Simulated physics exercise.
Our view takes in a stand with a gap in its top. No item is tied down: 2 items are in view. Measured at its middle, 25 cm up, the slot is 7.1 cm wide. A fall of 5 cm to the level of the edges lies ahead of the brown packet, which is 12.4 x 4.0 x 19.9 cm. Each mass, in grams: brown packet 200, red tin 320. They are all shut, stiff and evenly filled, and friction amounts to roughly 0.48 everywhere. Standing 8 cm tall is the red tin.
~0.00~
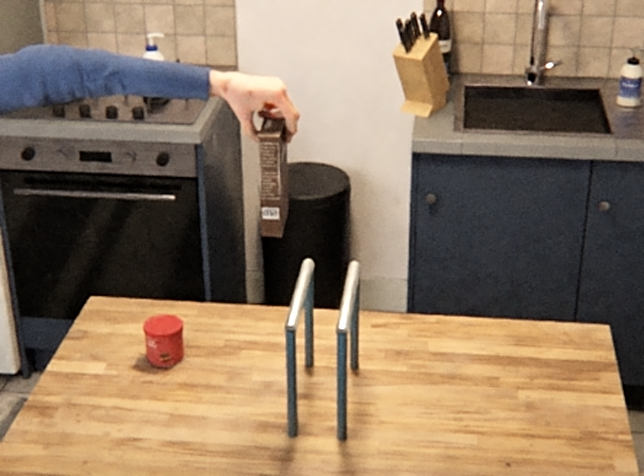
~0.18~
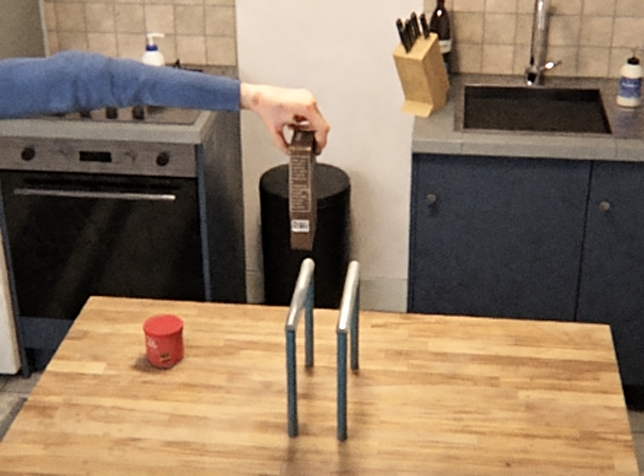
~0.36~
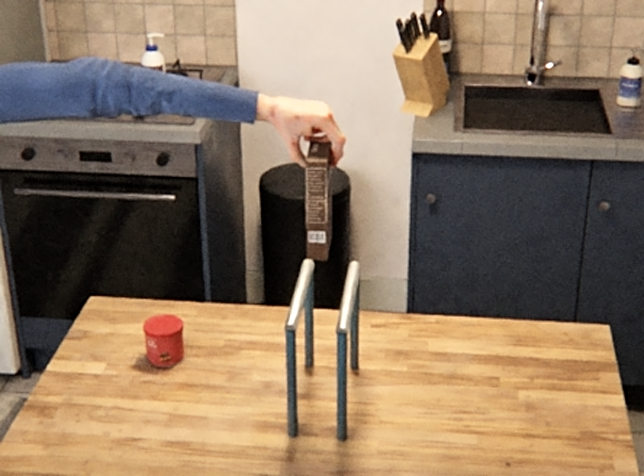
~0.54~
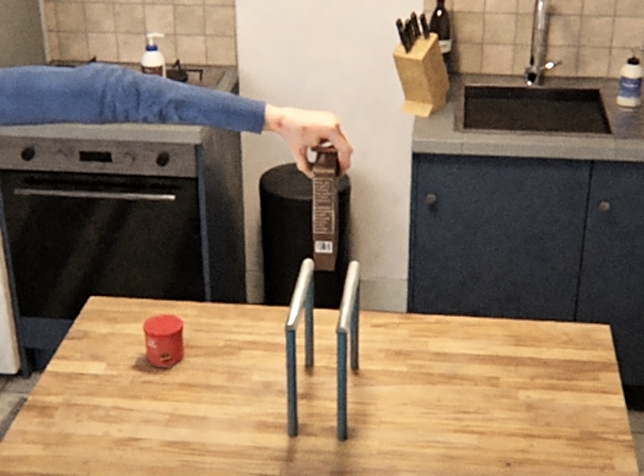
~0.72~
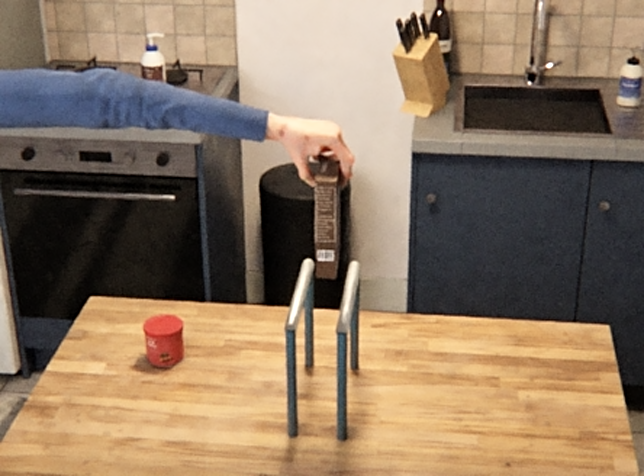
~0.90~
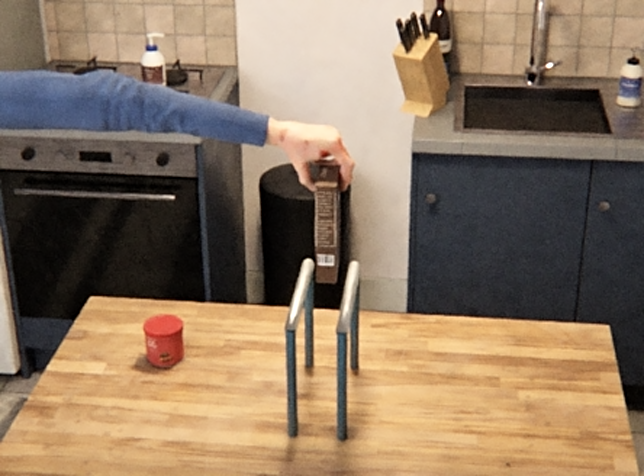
To begin with, a hand in a blue sleeve holds a brown packet upright in the air, left of a metal stand on a wooden table with a red tin. The arm carries the packet rightward and slightly lower, slowing gradually, then holds it still above the gap between the stand's two bars.
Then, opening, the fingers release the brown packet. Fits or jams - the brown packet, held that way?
It ends up below.
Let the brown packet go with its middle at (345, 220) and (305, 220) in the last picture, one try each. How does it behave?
The first time it makes it through, the second time it makes it through.
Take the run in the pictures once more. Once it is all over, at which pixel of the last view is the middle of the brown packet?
(329, 358).
After 1.22 s, brown packet slid 24 cm near (329, 331).
After 1.56 s, brown packet slid 30 cm near (329, 358).
At rest (1.9 s), not toppled but over 4 cm from the start, brown packet; red tin in place, give or take 4 cm. Seen from the same camera at the end, brown packet near (329, 358). The packet reaches the table.
